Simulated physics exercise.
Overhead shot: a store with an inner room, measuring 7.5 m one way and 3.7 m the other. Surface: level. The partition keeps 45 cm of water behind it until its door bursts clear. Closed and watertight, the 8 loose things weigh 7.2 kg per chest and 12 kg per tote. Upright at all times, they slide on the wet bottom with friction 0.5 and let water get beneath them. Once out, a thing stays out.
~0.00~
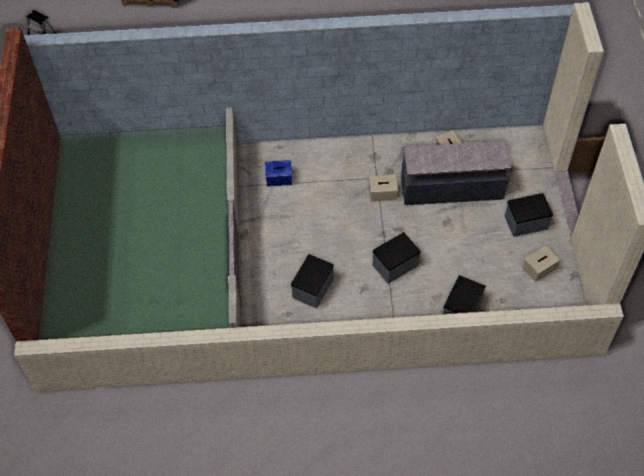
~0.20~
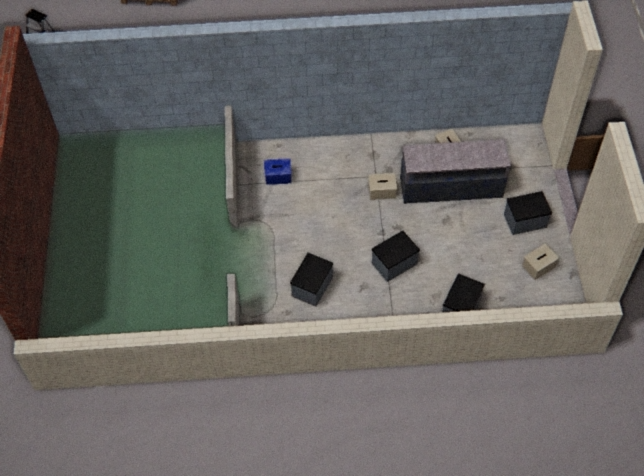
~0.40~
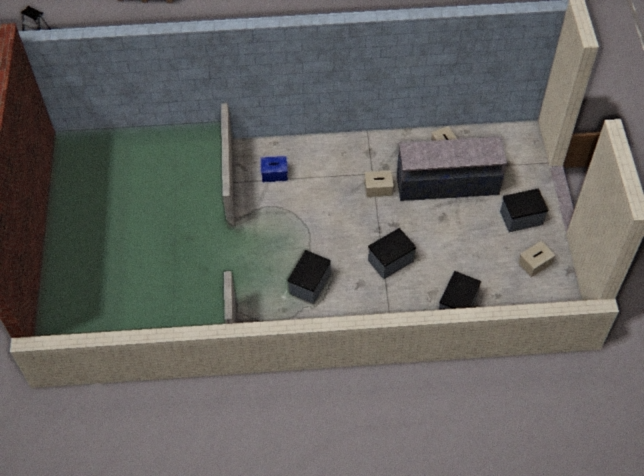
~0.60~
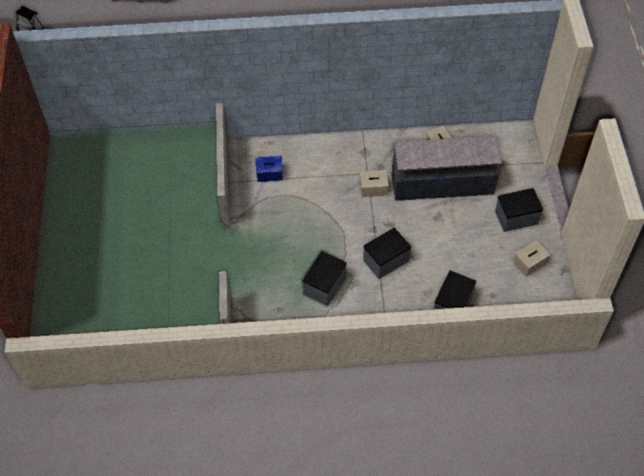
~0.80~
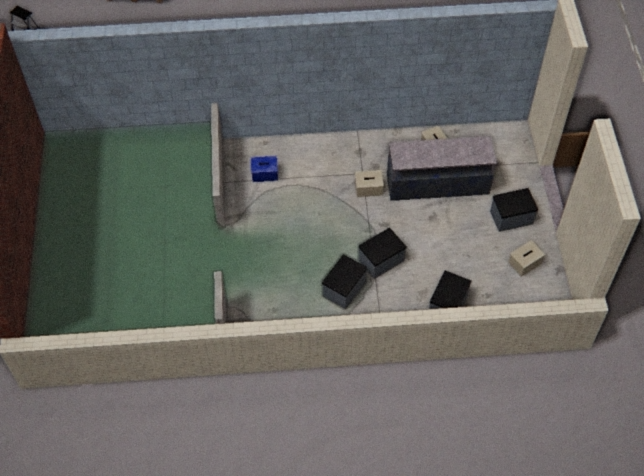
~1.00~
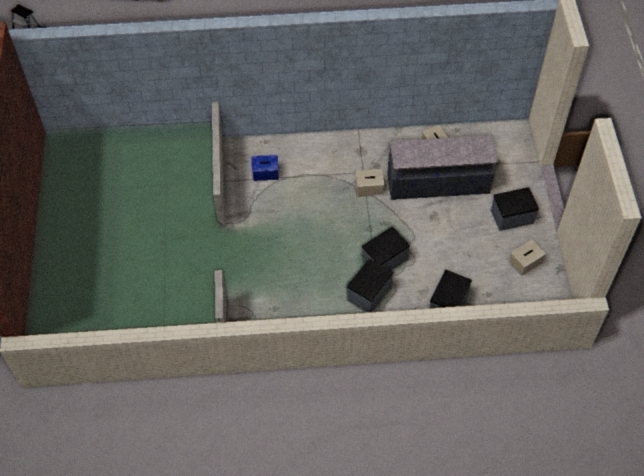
In a walled storeroom, a gap opened in the dividing wall and green water spread through it across the pale floor, pushing one dark box to the right while the blue one stayed put.
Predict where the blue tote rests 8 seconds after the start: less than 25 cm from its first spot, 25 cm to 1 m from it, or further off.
The blue tote rests less than 25 cm from its first spot.
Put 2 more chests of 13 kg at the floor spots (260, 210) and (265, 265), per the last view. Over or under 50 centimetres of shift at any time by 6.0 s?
First one stays within it, second one goes beyond it.
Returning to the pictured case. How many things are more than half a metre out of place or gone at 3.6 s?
My count gives 5.
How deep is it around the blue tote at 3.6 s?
Near 1 cm deep.
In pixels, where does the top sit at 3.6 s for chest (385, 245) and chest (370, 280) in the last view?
(528, 251) and (517, 286), roughly.
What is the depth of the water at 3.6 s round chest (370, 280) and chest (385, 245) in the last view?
First roughly 16 cm, second roughly 20 cm.
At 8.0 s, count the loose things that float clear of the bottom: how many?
Just then, the number is 5.
After 1.6 s the blue tote is near (265, 163), 0.0 m from its start, aground; 0 of 8 are out; 1 afloat.
After 3.6 s the blue tote is near (265, 163), 0.0 m from its start, aground; 1 of 8 are out; 5 afloat.
After 5.6 s the blue tote is near (265, 163), 0.0 m from its start, aground; 2 of 8 are out; 5 afloat.
After 8.0 s the blue tote is near (264, 164), 0.0 m from its start, aground; 2 of 8 are out; 5 afloat.
